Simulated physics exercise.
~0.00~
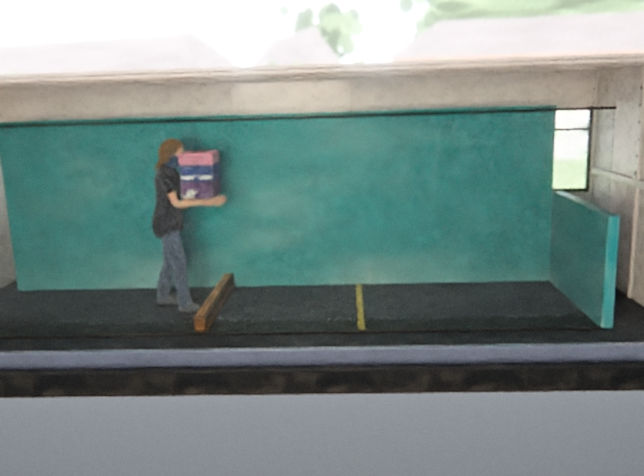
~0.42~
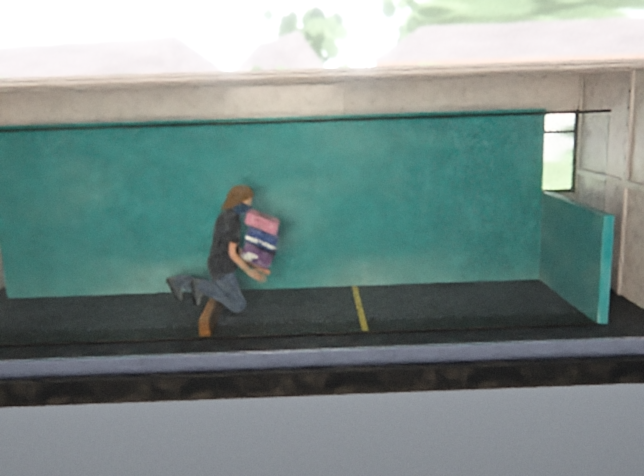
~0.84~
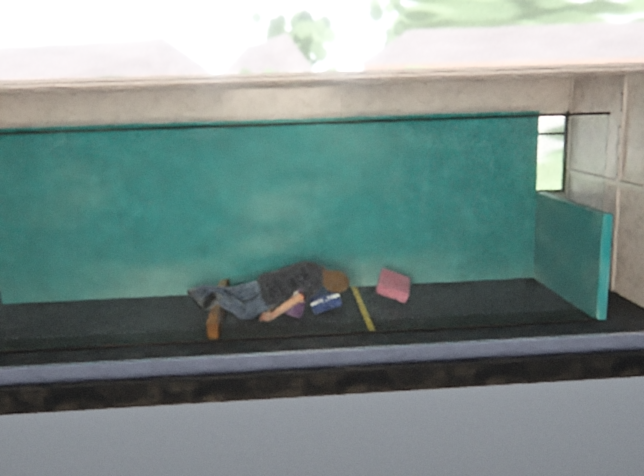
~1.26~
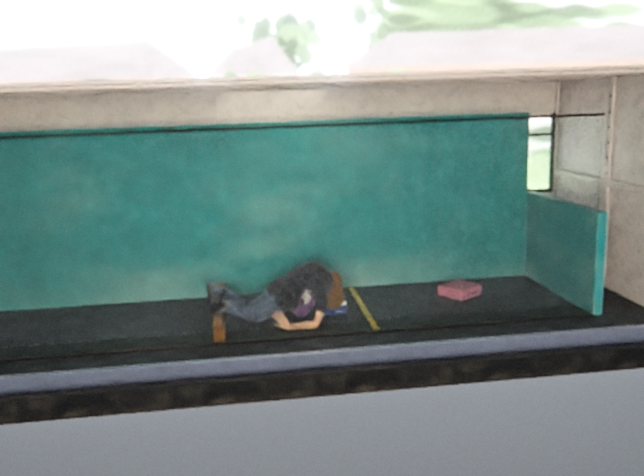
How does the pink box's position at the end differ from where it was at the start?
At the start it is at the top of the stack in the person's arms, left of the yellow line. At the end it lies on the dark floor well to the right, past the yellow line.
